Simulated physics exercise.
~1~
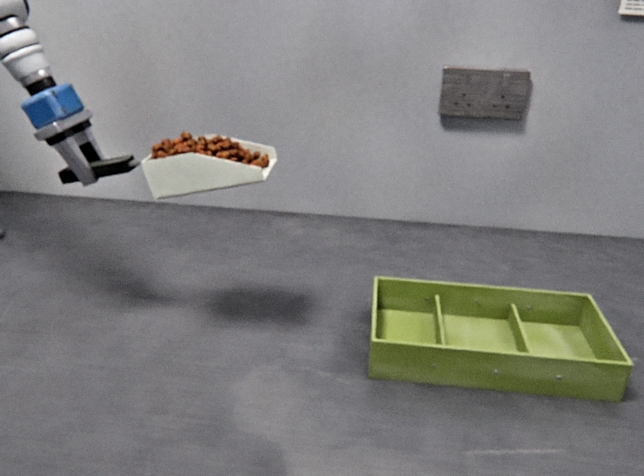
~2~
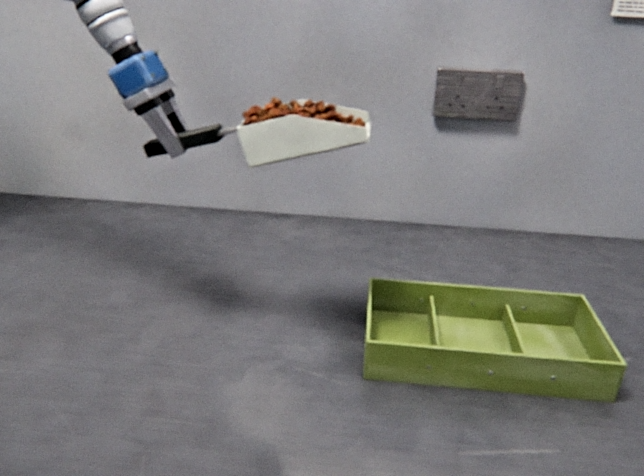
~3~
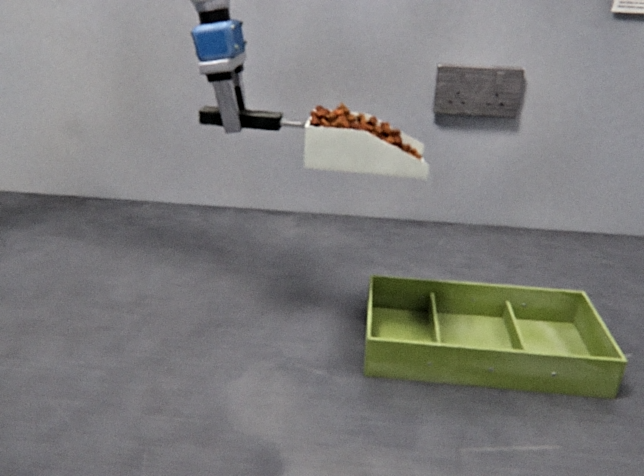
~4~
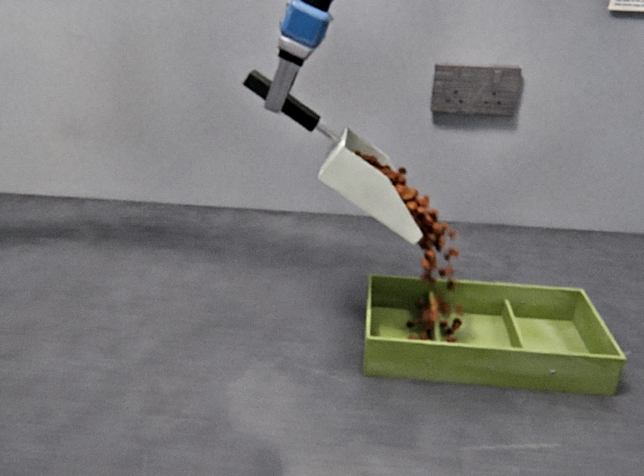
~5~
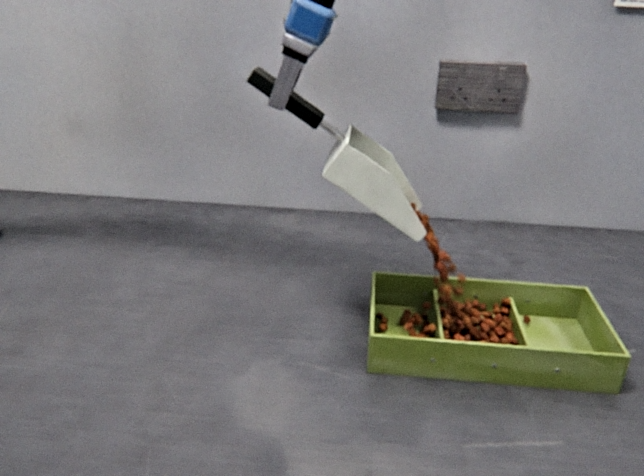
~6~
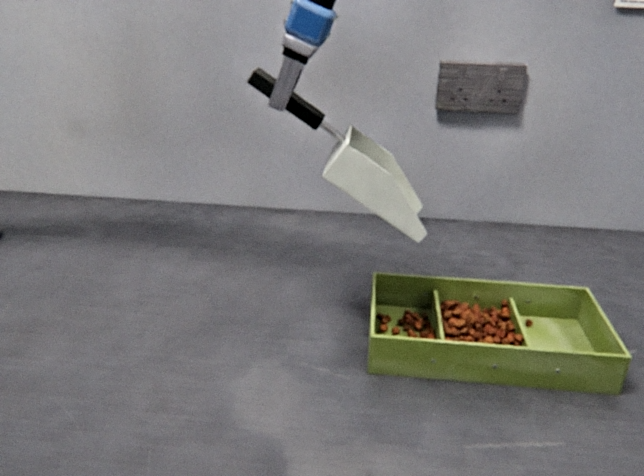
To begin with, a robot arm holds a pale scoop heaped with reddish-brown pellets above a dark table, to the left of a green box split into three parts. The arm carries the scoop to the right, toward the box. It then starts to tip the scoop's front downward, and the load slopes toward the open end. Tilting further, the scoop pours pellets in a stream around the nearer dividing wall. The stream thins as the middle part fills. Finally the tilted scoop hangs empty and still, with most pellets in the middle, fewer in the left part, and a single one on the right.
